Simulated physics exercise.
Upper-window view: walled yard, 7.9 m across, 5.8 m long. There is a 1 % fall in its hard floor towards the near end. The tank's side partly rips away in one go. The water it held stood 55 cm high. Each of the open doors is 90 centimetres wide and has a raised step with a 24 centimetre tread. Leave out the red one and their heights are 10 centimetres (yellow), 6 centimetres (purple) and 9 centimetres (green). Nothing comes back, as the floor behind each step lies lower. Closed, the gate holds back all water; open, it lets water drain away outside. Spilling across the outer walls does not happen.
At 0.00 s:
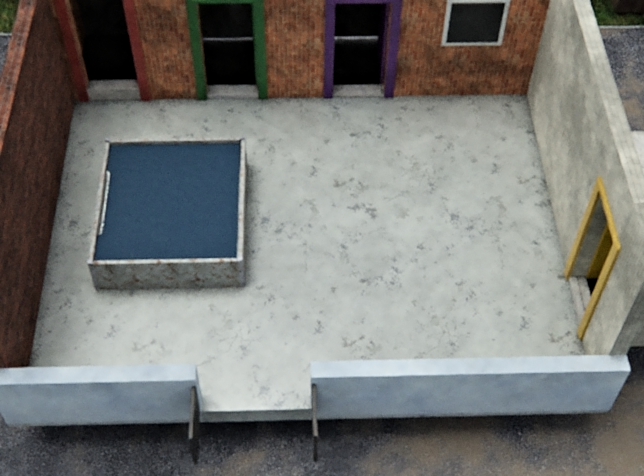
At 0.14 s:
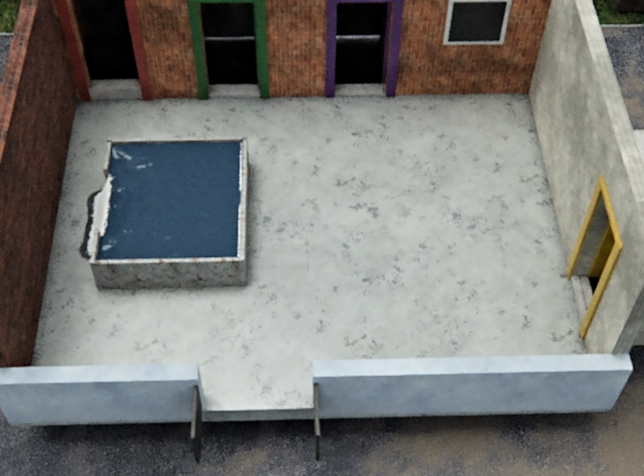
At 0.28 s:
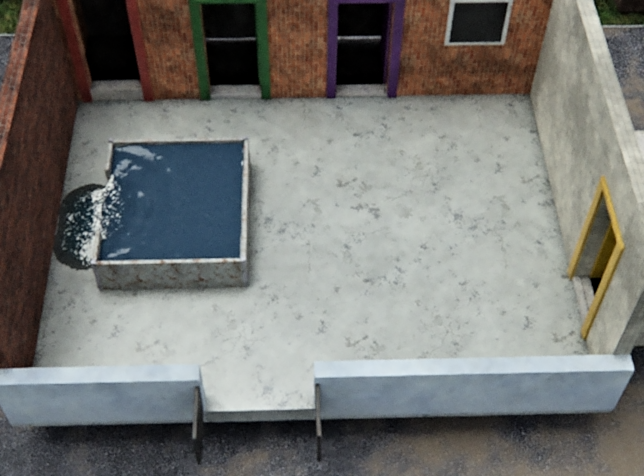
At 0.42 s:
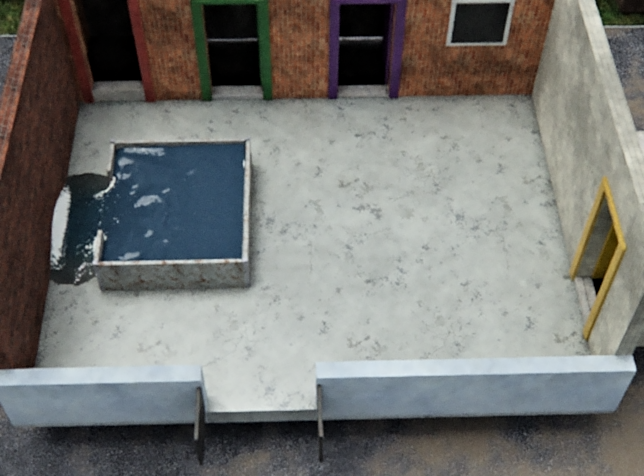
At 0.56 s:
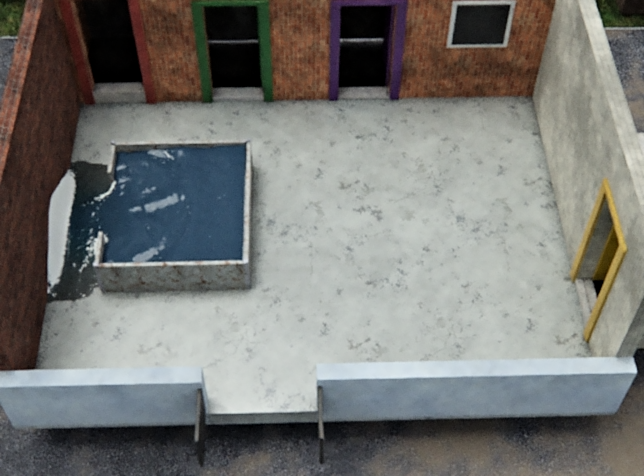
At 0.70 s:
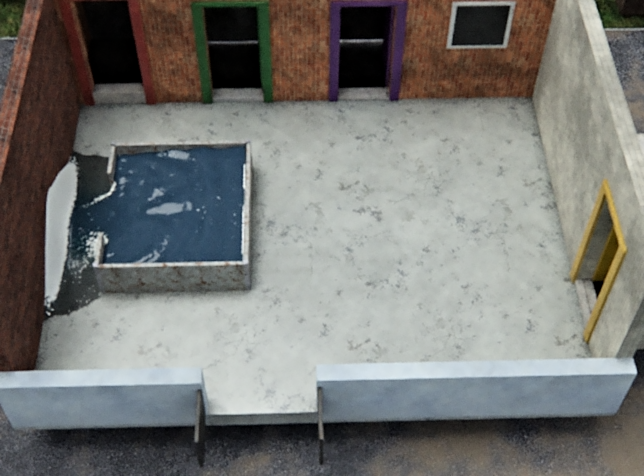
A walled yard with a pale, mottled hard floor lies below, seen from a high window, with red, green and purple doorways in the far brick wall and a yellow one at right. A low stone tank of dark blue water stands at left, behind a pale front wall. Its left side partly breaks away, and water gushes out, reaches the brick wall and spreads along it.
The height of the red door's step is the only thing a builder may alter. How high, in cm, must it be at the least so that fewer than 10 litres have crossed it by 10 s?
At least roughly 25 cm high.
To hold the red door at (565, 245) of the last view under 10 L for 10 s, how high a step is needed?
Something near 7.5 cm.
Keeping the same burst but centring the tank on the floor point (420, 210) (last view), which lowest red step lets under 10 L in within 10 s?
That setup calls for roughly 14.5 cm.
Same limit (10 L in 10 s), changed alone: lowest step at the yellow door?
Yellow door - some 8.0 centimetres.
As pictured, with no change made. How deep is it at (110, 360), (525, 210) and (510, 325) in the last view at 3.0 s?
The three readings, in order, are 8, 0 and 0 cm.
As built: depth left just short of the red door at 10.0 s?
8.0 cm.
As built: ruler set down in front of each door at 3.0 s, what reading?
Depths in cm - yellow: 0, purple: 0, green: 7, red: 26.
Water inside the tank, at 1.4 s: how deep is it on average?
Mean depth: Approx. 41 cm.
After 1.4 s water covers 15 % of the floor, deepest (46 cm) near (59, 236); 4 cm at the red door, 0 litres in over its 25 cm step.
After 3.0 s water covers 30 % of the floor, deepest (30 cm) near (82, 105); 26 cm at the red door, 6 litres in over its 25 cm step.
After 10.0 s water covers 95 % of the floor, deepest (12 cm) near (470, 370); 8 cm at the red door, 8 litres in over its 25 cm step.
At the red door as built, the water arrived by 1.4 s and peaked near 28 cm at 2.6 s.
With a step of 22.5 cm, 20 litres would have come in within the 10 s; with 30.5 cm, 0 litres. So under 10 litres takes about 25 cm.
